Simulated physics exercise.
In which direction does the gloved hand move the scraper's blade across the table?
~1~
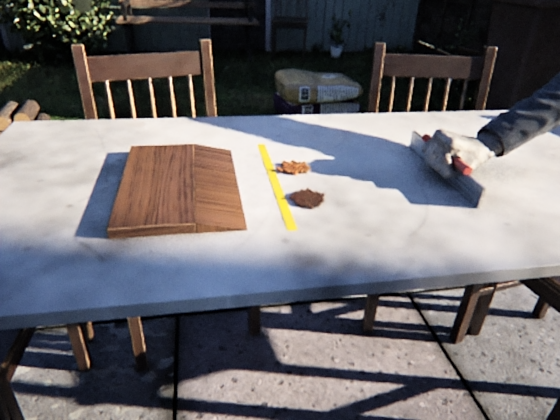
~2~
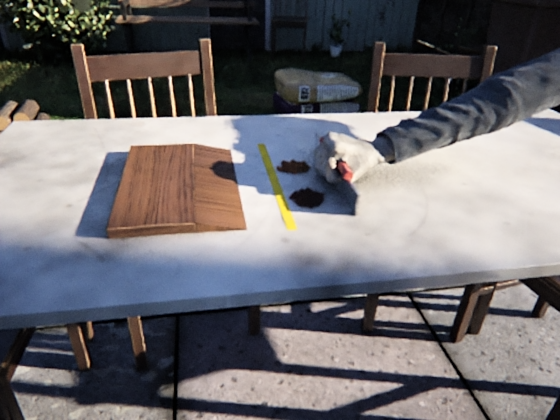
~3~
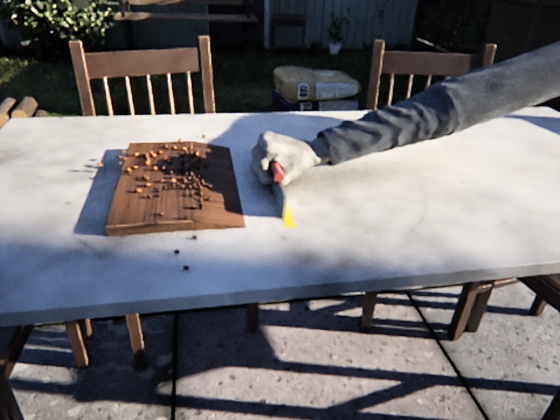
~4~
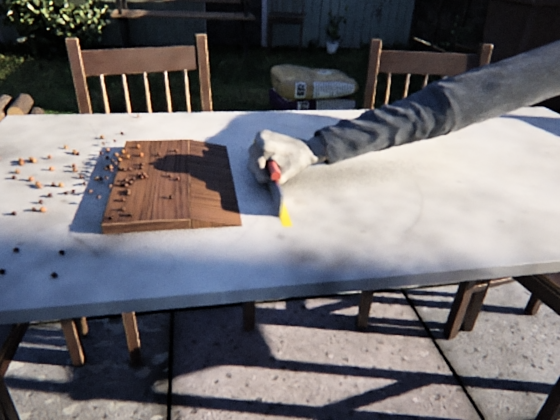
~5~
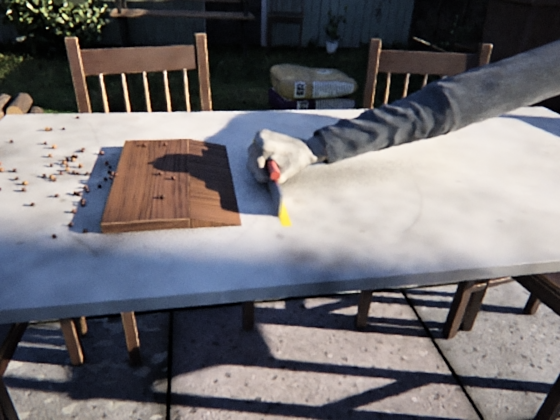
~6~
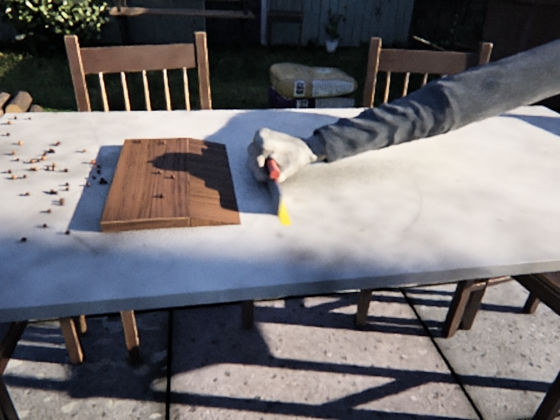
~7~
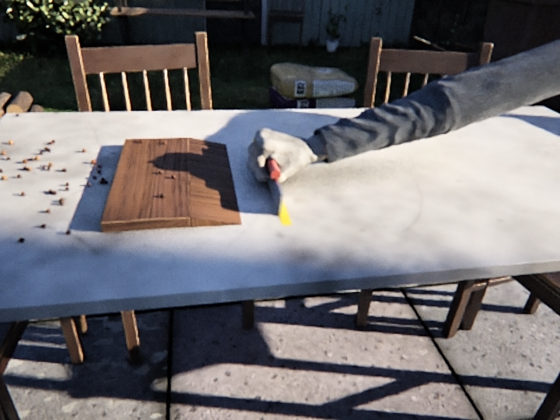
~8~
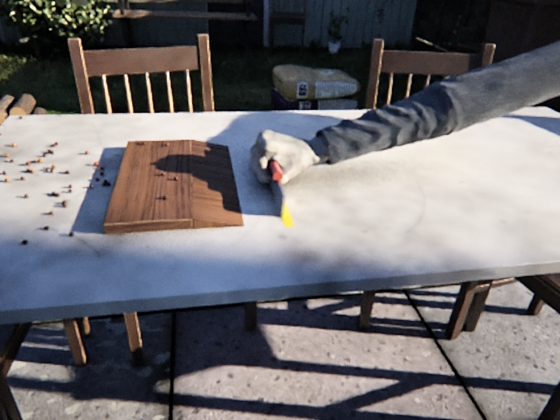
The gloved hand moves the blade to the left, toward the wooden ramp, and halts it at the yellow strip.
